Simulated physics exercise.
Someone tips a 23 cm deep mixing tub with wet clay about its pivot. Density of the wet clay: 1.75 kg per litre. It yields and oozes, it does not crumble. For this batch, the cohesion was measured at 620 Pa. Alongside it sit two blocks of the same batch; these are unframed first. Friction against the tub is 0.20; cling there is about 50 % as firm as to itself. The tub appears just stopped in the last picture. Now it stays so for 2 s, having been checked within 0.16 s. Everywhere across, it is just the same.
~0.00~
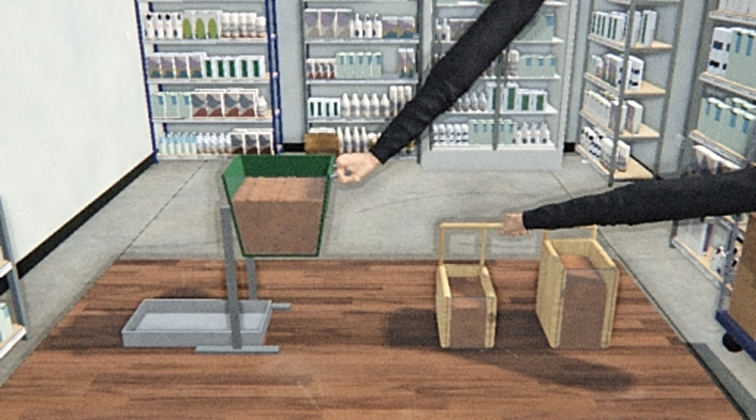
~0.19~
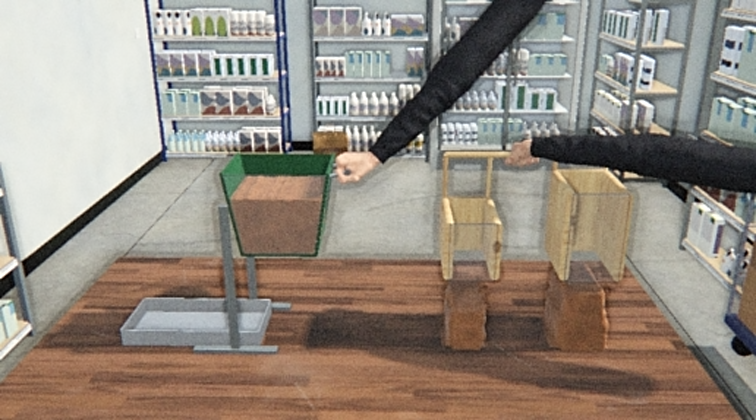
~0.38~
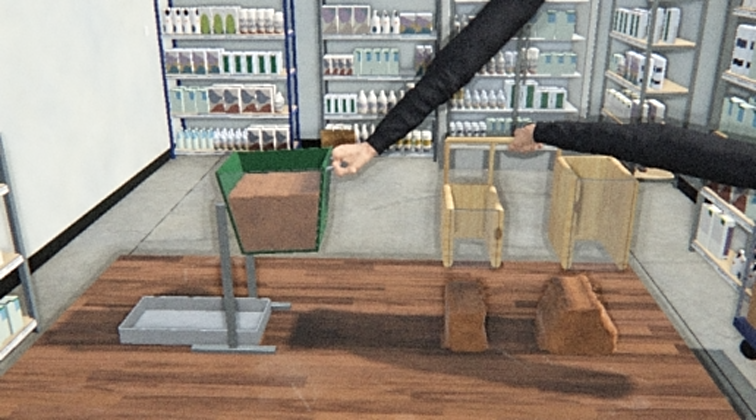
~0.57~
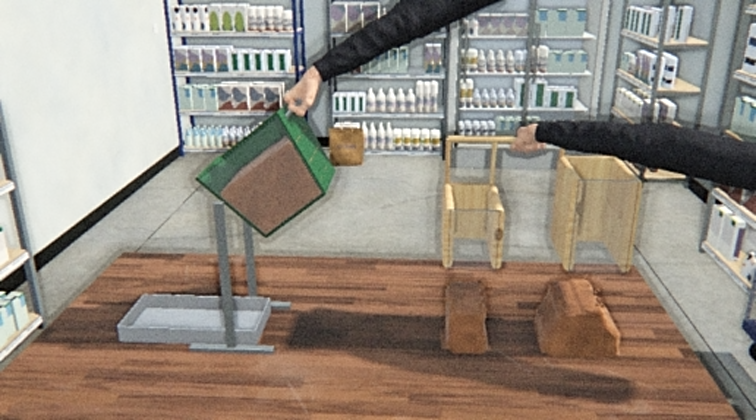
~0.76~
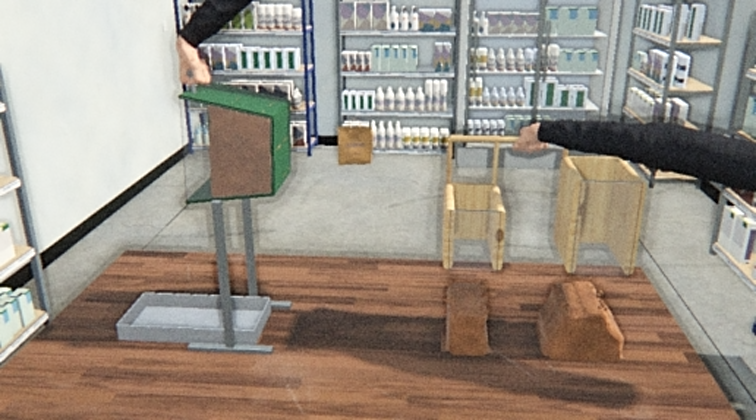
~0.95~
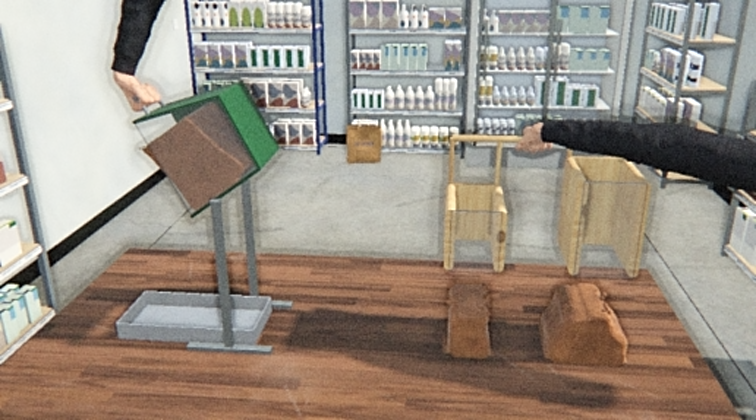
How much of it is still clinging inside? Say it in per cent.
About 0 %.
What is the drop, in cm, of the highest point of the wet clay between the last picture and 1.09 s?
I reckon it's close to 16 cm.
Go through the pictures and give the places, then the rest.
Handle-side rim at (326, 176), tilt 0 degrees; crest of the wet clay at (267, 199); block heights 14 cm, 21 cm (left to right), in the first picture.
Handle-side rim at (325, 175), tilt 0 degrees; crest of the wet clay at (265, 199); block heights 14 cm, 19 cm (left to right), in the second picture.
Handle-side rim at (321, 168), tilt 3 degrees; crest of the wet clay at (313, 194); block heights 14 cm, 16 cm (left to right), in the third picture.
Handle-side rim at (275, 116), tilt 38 degrees; crest of the wet clay at (290, 144); block heights 14 cm, 15 cm (left to right), in the fourth picture.
Handle-side rim at (179, 99), tilt 87 degrees; crest of the wet clay at (208, 108); block heights 14 cm, 15 cm (left to right), in the fifth picture.
Handle-side rim at (135, 124), tilt 116 degrees; crest of the wet clay at (183, 119); block heights 14 cm, 15 cm (left to right), in the sixth picture.
After 1.09 s, the tub is at 116 degrees and holds 18 %.
After 1.26 s, the tub is at 116 degrees and holds 0 %.
After 1.43 s, the tub is at 116 degrees and holds 0 %.
After 1.60 s, the tub is at 116 degrees and holds 0 %.
After 2.95 s, the tub is at 116 degrees and holds 0 %.
